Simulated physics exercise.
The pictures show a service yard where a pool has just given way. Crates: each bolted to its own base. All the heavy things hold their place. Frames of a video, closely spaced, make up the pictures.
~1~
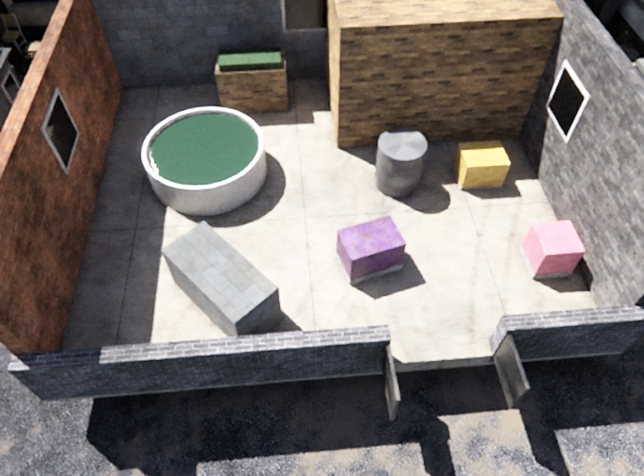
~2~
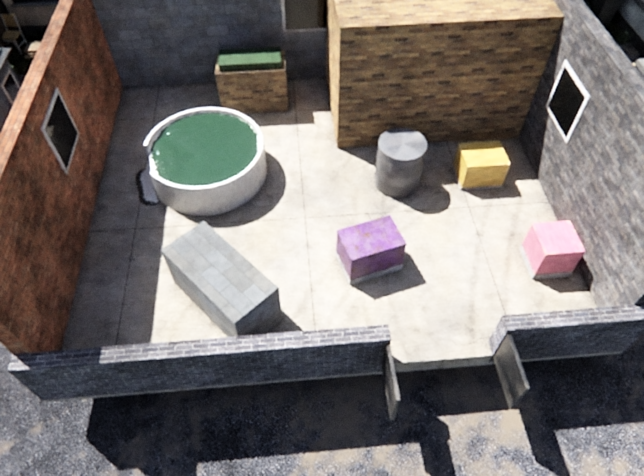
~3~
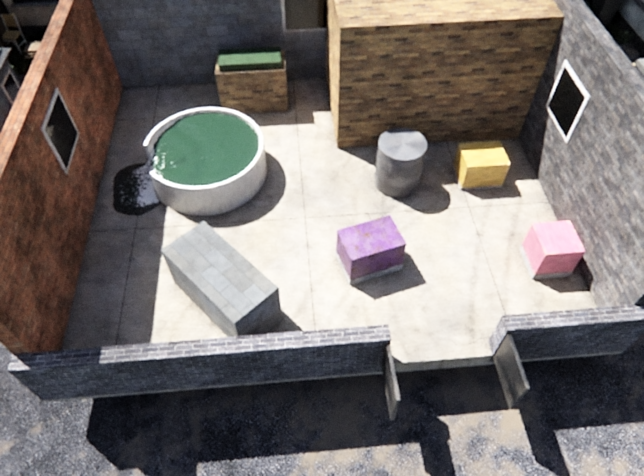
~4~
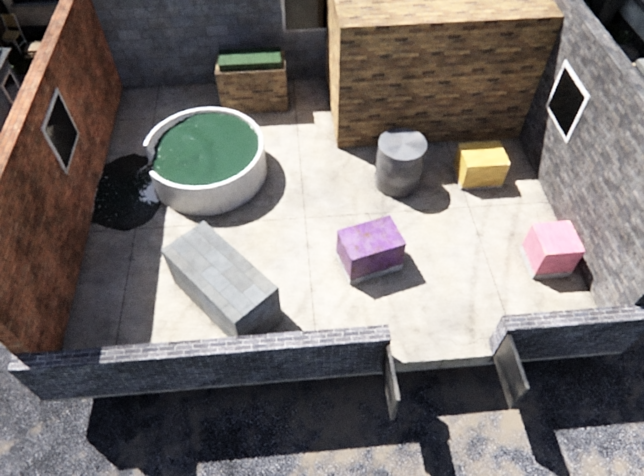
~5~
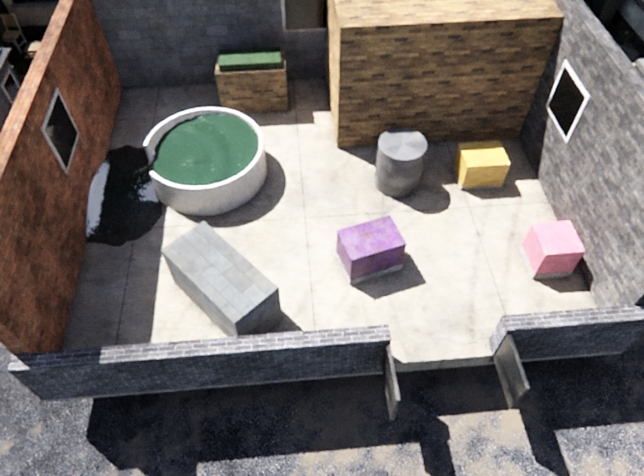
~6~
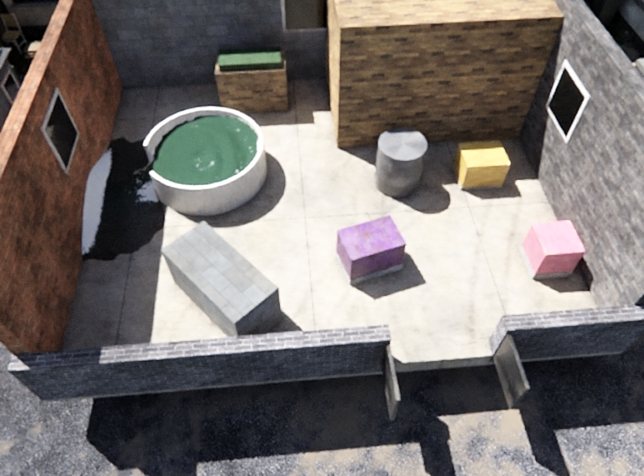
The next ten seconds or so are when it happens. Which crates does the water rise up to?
As I see it, the yellow crate will not be touched. The purple crate will not be touched. The pink crate will not be touched.
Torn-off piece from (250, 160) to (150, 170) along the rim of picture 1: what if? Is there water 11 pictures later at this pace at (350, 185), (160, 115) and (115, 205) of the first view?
In sequence: Untouched, untouched, inundated.
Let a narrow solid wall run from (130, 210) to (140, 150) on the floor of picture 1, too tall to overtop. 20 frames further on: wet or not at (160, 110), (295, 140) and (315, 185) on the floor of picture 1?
First inundated, then unwetted, then unwetted.
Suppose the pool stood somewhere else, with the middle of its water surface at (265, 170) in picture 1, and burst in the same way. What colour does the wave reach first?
The one in purple.
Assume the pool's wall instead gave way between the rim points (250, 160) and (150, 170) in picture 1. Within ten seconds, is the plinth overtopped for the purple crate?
Result - purple crate: Flooded.
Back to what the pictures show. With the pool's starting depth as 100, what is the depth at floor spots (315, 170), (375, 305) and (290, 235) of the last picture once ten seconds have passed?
Readings in order: Around 4, 4 and 4 %.
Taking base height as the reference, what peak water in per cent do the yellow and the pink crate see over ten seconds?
0 and 20 per cent, in that order.
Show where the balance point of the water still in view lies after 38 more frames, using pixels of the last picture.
I'd put it at around (189, 207).
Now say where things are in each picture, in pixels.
The first picture shows the pool at (204, 148) is whole and still.
In the second picture, water pours out at (154, 178) and has run to a hidden place.
In the third picture, the front is at (119, 207), out from the gap at (154, 179).
In the fourth picture, the front is at (93, 219), out from the gap at (154, 179).
In the fifth picture, water pours out at (154, 179) and has run to (89, 237).
In the sixth picture, water pours out at (154, 178) and has run to (84, 257).
A moment on, water covers 10 % of the floor; the yellow crate not reached, the purple crate not reached, the pink crate not reached.
Next, water covers 25 % of the floor; the yellow crate not reached, the purple crate not reached, the pink crate not reached.
Then, water covers 35 % of the floor; the yellow crate not reached, the purple crate not reached, the pink crate not reached.
Later, water covers 50 % of the floor; the yellow crate not reached, the purple crate water round its plinth, the pink crate not reached.
In the end, water covers 80 % of the floor; the yellow crate stayed above the water, the purple crate stayed above the water, the pink crate stayed above the water.
